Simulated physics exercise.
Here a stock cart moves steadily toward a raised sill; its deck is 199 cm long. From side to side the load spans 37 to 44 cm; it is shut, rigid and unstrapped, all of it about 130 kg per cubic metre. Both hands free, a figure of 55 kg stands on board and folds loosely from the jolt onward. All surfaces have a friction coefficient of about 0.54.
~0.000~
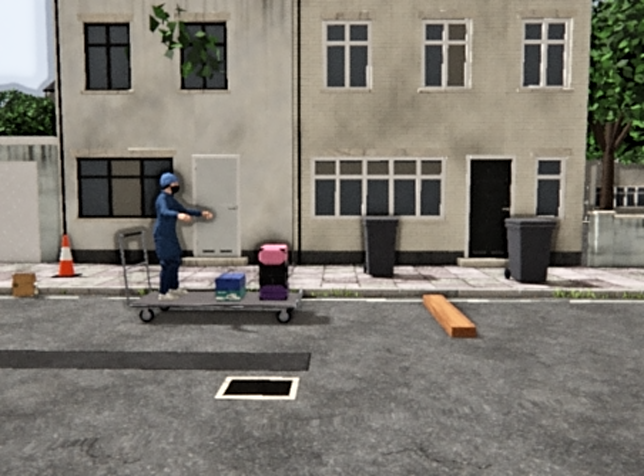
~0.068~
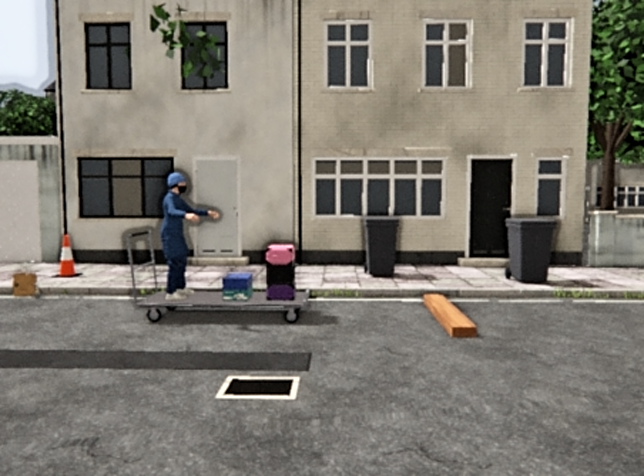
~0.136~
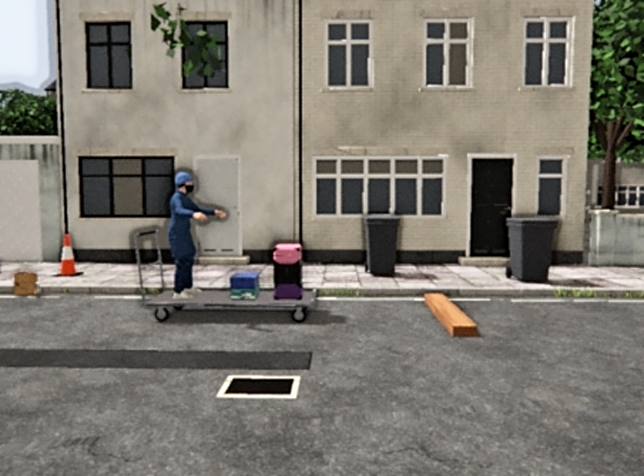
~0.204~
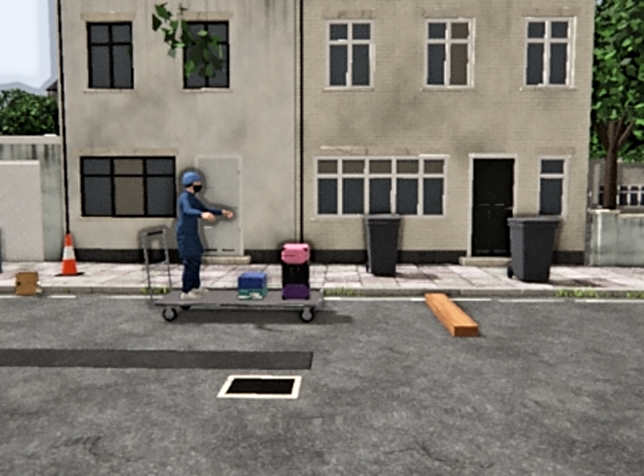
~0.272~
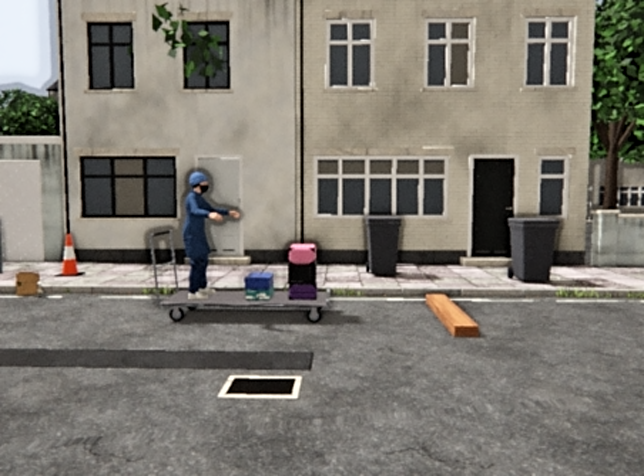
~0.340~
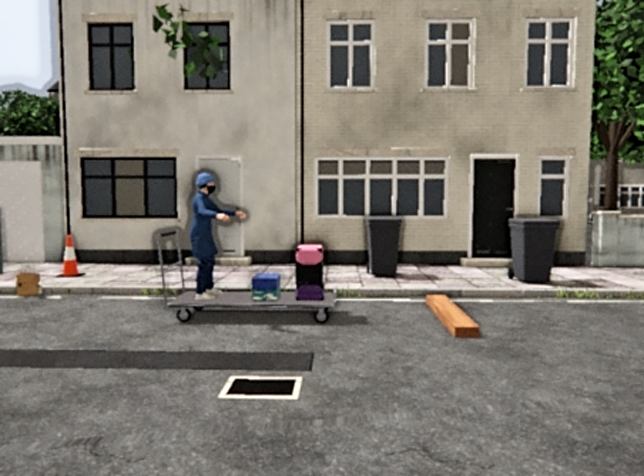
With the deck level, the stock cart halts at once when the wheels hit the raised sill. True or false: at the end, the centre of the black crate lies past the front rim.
False.
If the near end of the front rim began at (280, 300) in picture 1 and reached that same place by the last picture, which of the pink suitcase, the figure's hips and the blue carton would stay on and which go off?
Outcome: Pink lost; hips kept; blue kept.
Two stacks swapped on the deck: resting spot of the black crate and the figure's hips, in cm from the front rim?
Black 70 behind, hips 140 behind.
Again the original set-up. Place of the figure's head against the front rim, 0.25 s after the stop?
Position: Approx. 130 cm behind the front rim.
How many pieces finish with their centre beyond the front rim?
Looks like the number is 0.
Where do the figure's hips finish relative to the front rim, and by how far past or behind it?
Around 140 cm back from the rim.
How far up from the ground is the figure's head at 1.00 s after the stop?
60 cm above it.
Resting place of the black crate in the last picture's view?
(431, 273).
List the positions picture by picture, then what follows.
In the first picture, black crate (274, 273), purple suitcase (275, 290), rim corner (297, 305); 0 cm covered, 178 to go.
In the second picture, black crate (281, 272), purple suitcase (282, 290), rim corner (304, 305); 8 cm covered, 170 to go.
In the third picture, black crate (288, 272), purple suitcase (289, 289), rim corner (312, 304); 17 cm covered, 162 to go.
In the fourth picture, black crate (296, 272), purple suitcase (297, 289), rim corner (320, 304); 25 cm covered, 154 to go.
In the fifth picture, black crate (303, 272), purple suitcase (304, 290), rim corner (327, 304); 33 cm covered, 145 to go.
In the sixth picture, black crate (310, 273), purple suitcase (311, 290), rim corner (335, 305); 41 cm covered, 137 to go. Speed about 1.2 m/s.
After 1.47 s the deck stops.
After 1.72 s the black crate is 19 cm behind the rim, tilted 0°, near (431, 273) in the last picture's view.
After 2.02 s the black crate is 20 cm behind the rim, tilted 0°, near (431, 273) in the last picture's view.
After 2.47 s the black crate is 20 cm behind the rim, tilted 0°, near (431, 273) in the last picture's view.
At rest, 2.9 s, nothing is past the rim; behind it, teal parcel, purple suitcase, blue carton, black crate, pink suitcase and the figure's hips.
